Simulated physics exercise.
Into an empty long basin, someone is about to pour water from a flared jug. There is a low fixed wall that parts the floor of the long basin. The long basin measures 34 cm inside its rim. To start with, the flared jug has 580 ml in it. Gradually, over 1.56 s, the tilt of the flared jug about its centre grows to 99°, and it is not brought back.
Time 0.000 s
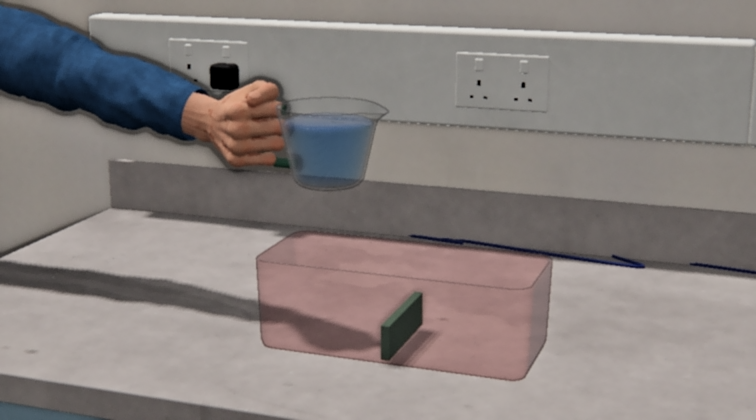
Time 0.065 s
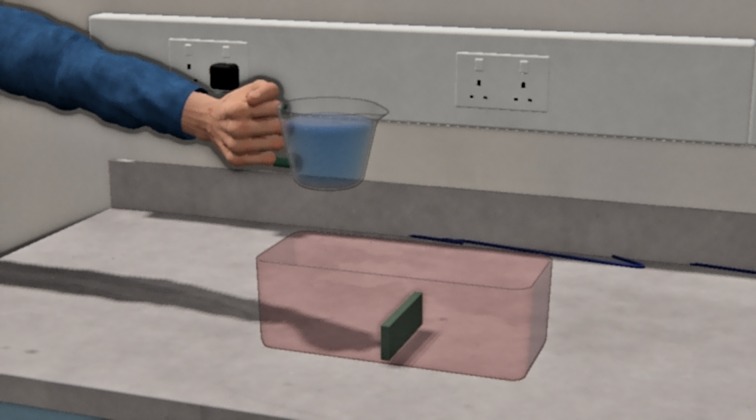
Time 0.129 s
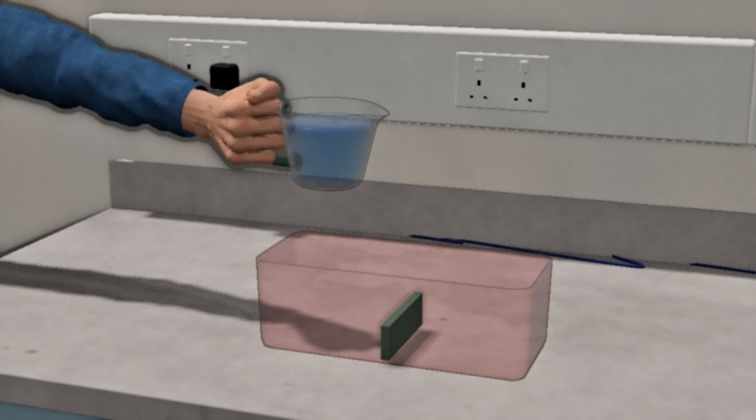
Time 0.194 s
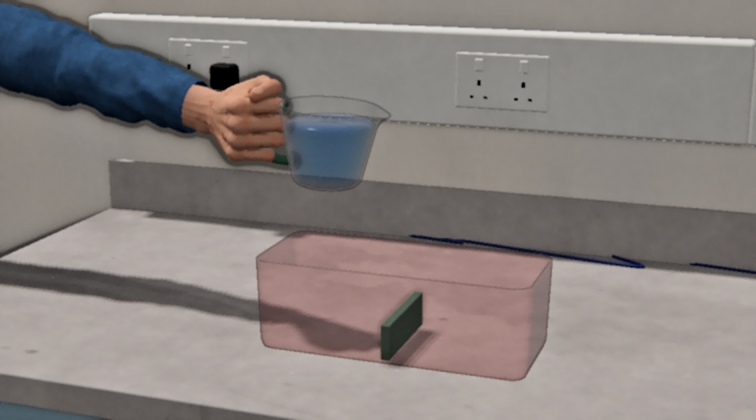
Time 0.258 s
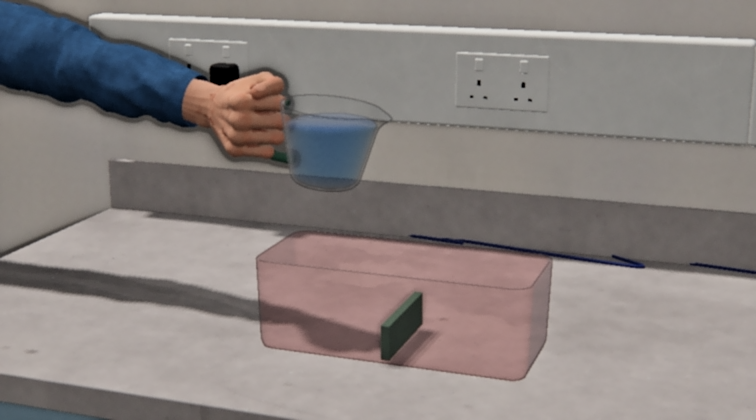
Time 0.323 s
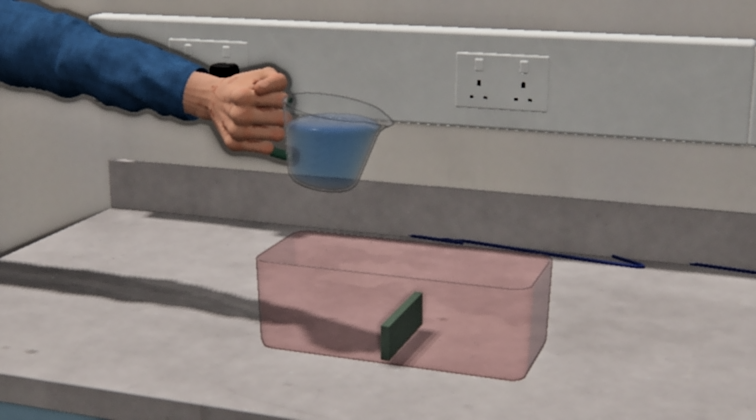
Above a grey worktop, a hand in a blue sleeve held a clear jug of blue water over an empty pinkish basin, then slowly tilted it slightly to the right, with no water leaving it.
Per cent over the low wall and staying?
87 per cent.
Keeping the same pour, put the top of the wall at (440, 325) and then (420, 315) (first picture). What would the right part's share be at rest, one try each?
I'd say 40 percent on the first go, 80 percent on the next.
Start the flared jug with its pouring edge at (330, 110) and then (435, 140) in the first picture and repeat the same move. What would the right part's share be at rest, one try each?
Roughly 5 per cent the first time and 100 per cent the second.
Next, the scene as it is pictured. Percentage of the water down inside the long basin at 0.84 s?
About 10%.
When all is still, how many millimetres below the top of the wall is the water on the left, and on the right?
Looks like roughly 42 mm on the left and roughly 22 mm on the right.
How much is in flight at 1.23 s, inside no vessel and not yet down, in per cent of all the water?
12 per cent or so.
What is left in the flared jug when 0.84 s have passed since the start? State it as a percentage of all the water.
Remaining: Near 72 % of the total.
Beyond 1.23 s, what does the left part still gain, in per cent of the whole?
That works out to roughly 10 per cent of the whole.
Then, 0.84 s in, the tilt is 56° and 71 per cent is still to pour, 0 is left of the wall and 10 right of it.
Then, 1.23 s in, the tilt is 88° and 15 per cent is still to pour, 2 is left of the wall and 72 right of it.
Then, 1.63 s in, the tilt is 99° and 0 per cent is still to pour, 11 is left of the wall and 87 right of it.
Then, 2.06 s in, the tilt is 99° and 0 per cent is still to pour, 12 is left of the wall and 87 right of it.
Finally, 12 per cent lies left of the wall, 87 right of it and 1 outside.
